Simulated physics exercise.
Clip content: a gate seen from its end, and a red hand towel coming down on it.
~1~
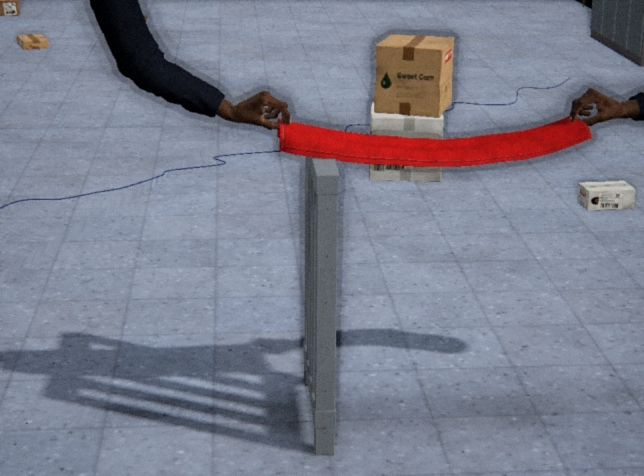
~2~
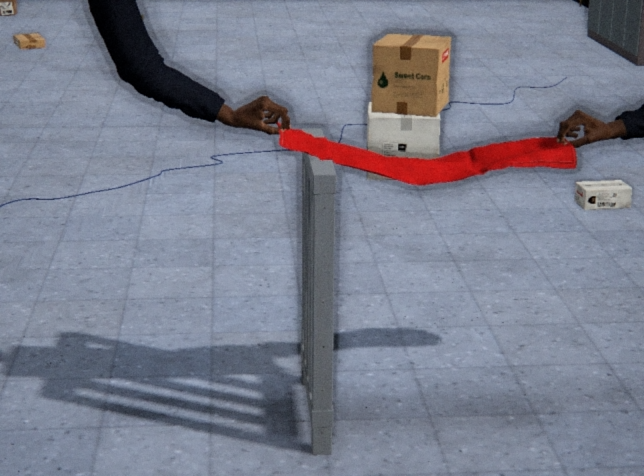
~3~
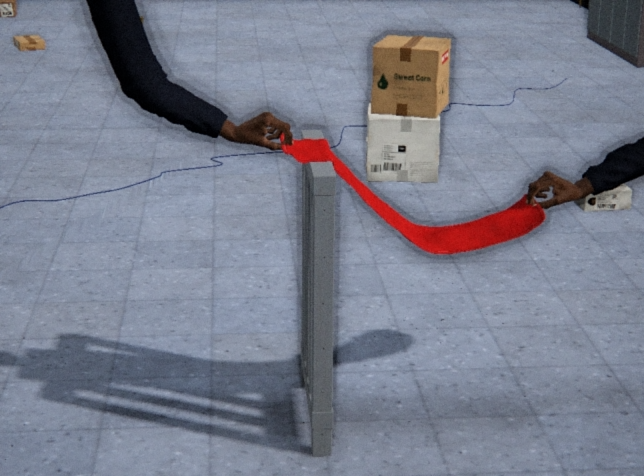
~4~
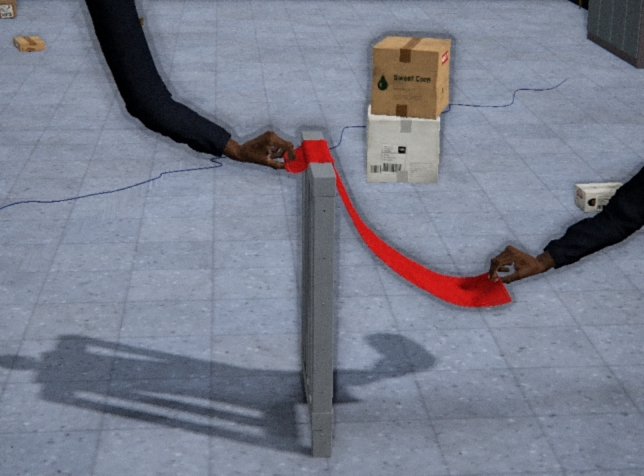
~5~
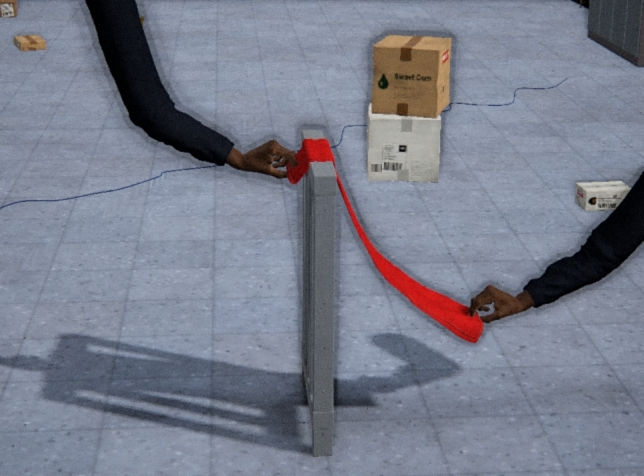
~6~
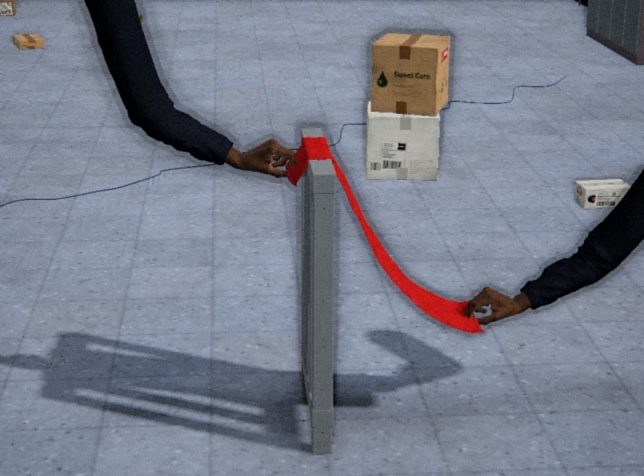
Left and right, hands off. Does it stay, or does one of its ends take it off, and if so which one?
Most likely it heads off to the right, as I see it.
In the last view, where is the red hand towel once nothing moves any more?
Resting point: Roughly (372, 412).
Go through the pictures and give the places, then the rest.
Left end (285, 151); right end (587, 140); top of the gate (328, 179), in the first picture.
Left end (283, 147); right end (571, 168), in the second picture.
Left end (292, 155); right end (542, 223); top of the gate (325, 180), in the third picture.
Left end (294, 173); right end (507, 302), in the fourth picture.
Left end (297, 183); right end (471, 341), in the fifth picture.
Left end (297, 183); right end (480, 332); far more of it on the right, in the sixth picture.
Then, 0.38 s on from there, hand towel clear of the top and falling near (373, 341).
Then, 0.66 s on from there, hand towel in a heap on the floor near (372, 411).
In the end, hand towel in a heap on the floor near (372, 412). The red hand towel runs off to the right.
